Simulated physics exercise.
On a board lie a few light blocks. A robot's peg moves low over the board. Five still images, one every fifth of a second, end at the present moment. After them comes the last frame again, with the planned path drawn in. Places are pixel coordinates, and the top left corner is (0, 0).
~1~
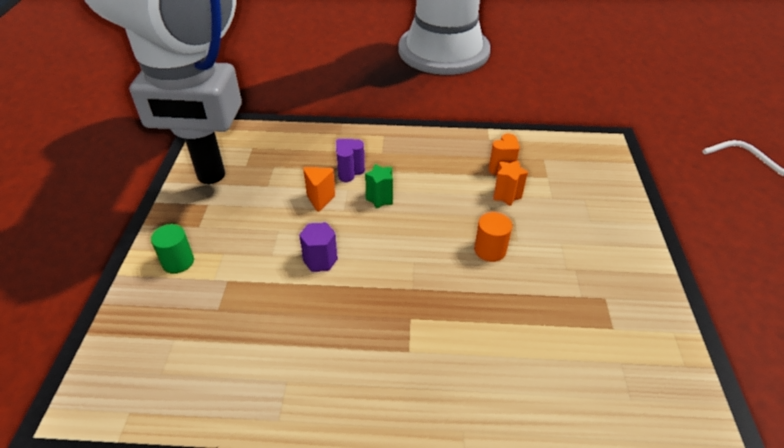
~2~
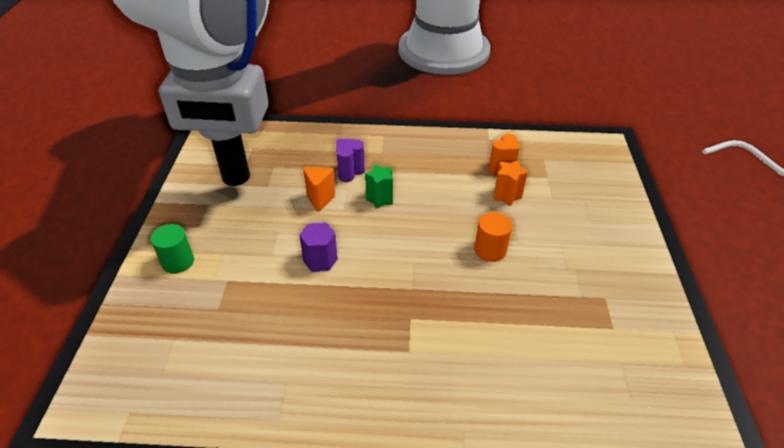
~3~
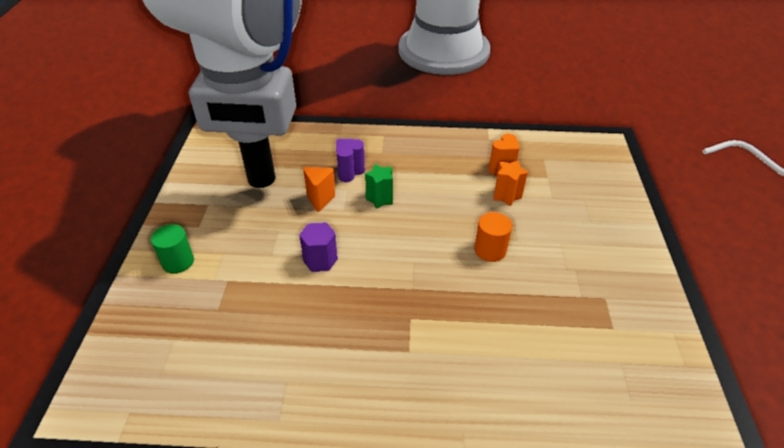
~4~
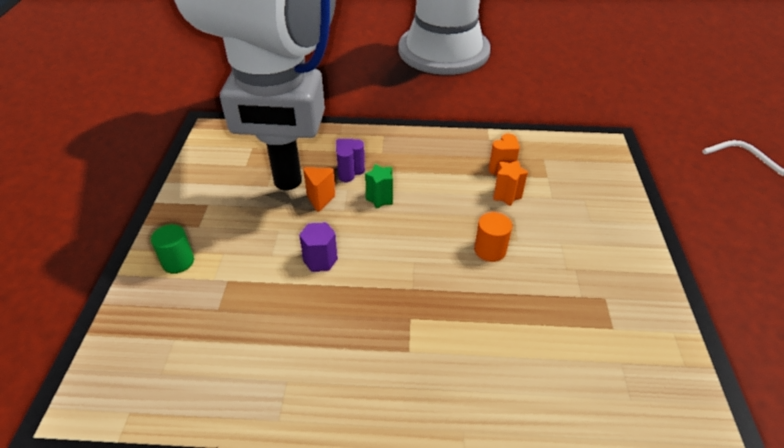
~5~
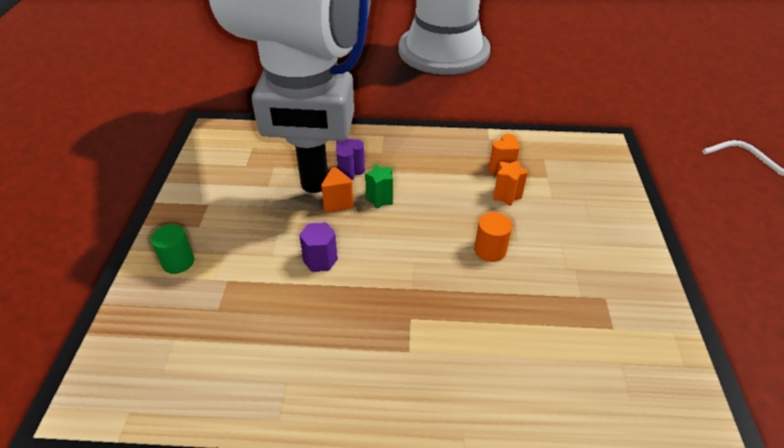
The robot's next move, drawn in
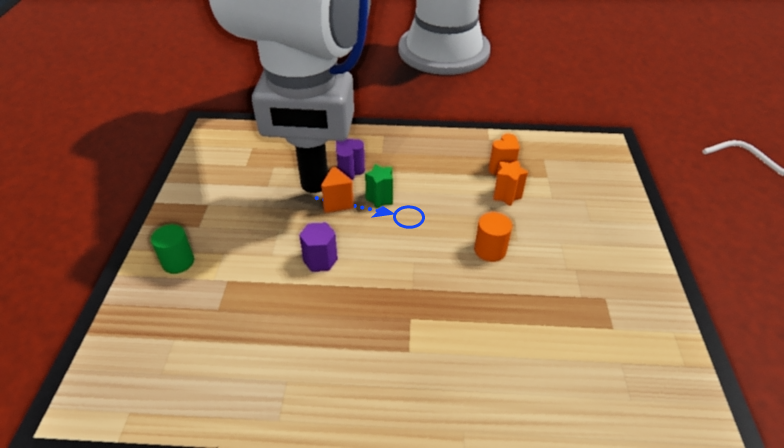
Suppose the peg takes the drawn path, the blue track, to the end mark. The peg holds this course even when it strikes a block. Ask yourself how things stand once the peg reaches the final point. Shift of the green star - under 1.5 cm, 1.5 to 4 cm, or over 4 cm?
The distance will be 1.5 to 4 cm.
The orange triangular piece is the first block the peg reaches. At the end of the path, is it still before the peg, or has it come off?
I'm fairly sure the orange triangular piece rides along ahead of the peg to the very end.
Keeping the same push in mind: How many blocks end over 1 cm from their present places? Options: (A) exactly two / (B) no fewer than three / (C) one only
A.
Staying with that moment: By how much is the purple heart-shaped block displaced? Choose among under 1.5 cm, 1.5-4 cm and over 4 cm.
Short of 1.5 cm.
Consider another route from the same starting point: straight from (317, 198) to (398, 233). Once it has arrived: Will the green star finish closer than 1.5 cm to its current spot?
Answer: Yes.
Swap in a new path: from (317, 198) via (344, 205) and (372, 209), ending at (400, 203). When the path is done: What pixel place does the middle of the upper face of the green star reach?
Just about (409, 161).
Drawn move, from (317, 198) to (409, 217).
What follows on the original path. One third of the way, peg (347, 191); orange triangular piece (367, 186).
Two thirds of the way, peg (377, 197); orange triangular piece (398, 194), turned 20° clockwise; green star (398, 170), turned 55° anticlockwise.
At the end, peg (409, 203); orange triangular piece (429, 203), turned 40° clockwise; purple heart-shaped block still; green star (407, 171), turned 110° anticlockwise.
